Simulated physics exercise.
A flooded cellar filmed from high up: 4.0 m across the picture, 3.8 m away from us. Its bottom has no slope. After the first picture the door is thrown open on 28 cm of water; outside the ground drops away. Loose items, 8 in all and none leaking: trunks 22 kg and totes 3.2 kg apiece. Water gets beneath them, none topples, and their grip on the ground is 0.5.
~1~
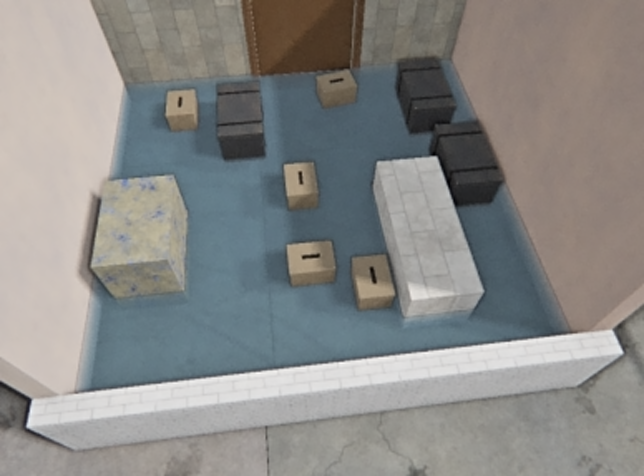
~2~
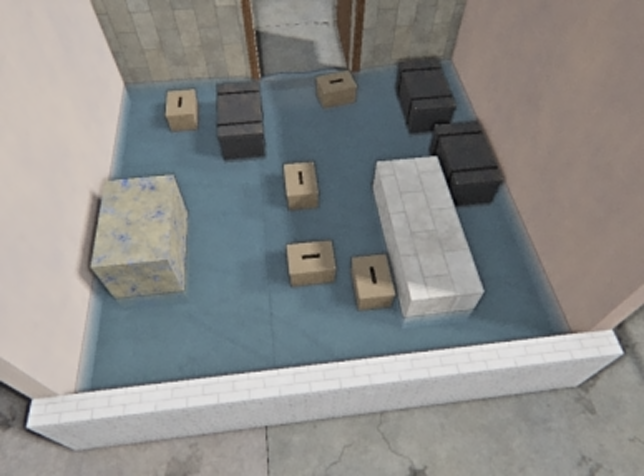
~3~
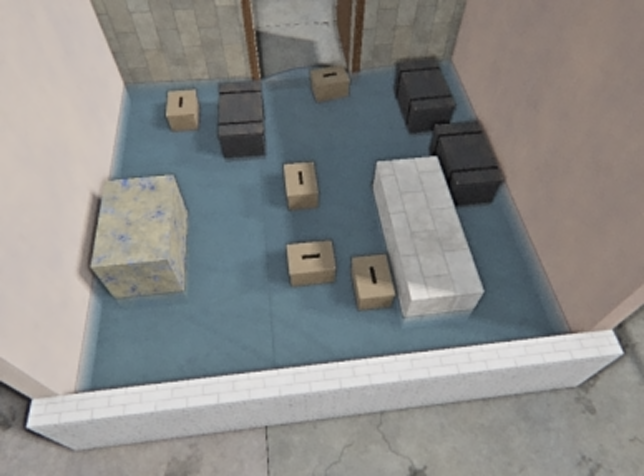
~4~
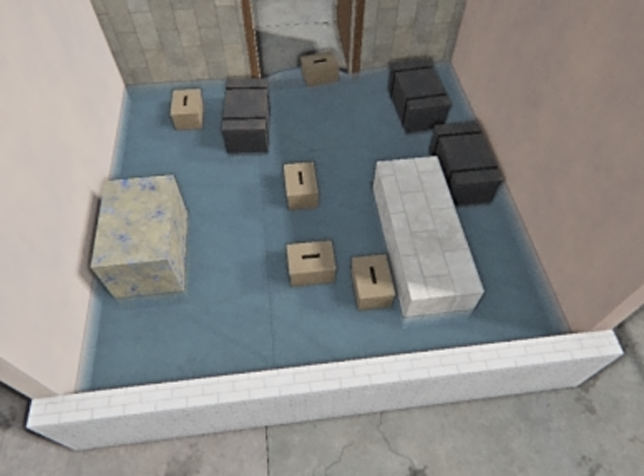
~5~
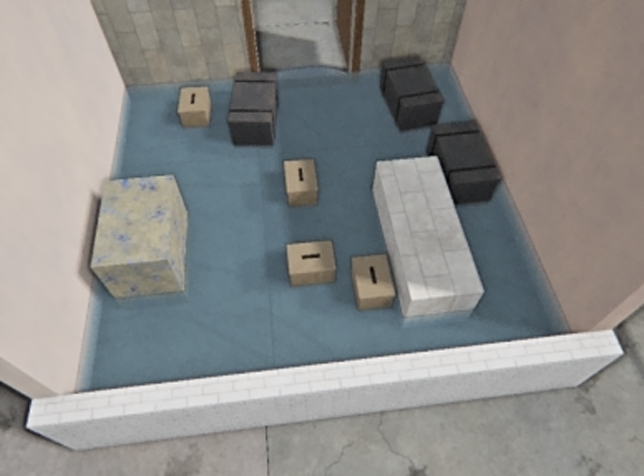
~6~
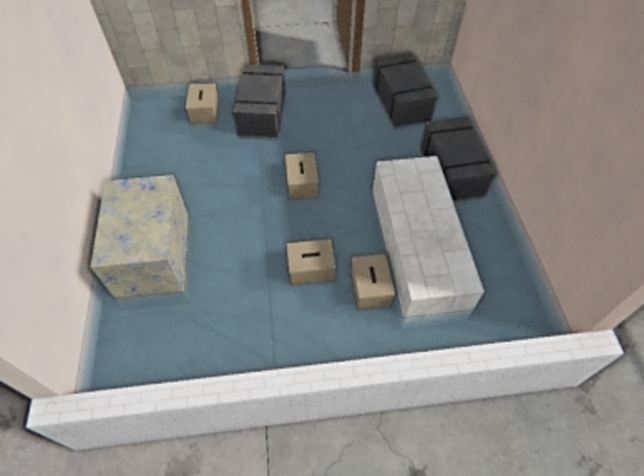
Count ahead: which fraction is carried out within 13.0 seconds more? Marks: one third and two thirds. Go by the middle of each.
That comes to two thirds or more.
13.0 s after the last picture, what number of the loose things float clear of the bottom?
I count 2.
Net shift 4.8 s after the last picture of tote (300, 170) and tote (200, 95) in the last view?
In that order: 140 cm, gone out.
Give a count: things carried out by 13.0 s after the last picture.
I count 6.
Then, 1.0 s after the last picture 1 of 8 are out; 7 afloat.
Then, 4.8 s after the last picture 4 of 8 are out; 4 afloat.
Then, 9.0 s after the last picture 5 of 8 are out; 3 afloat.
Then, 13.0 s after the last picture 6 of 8 are out; 2 afloat.
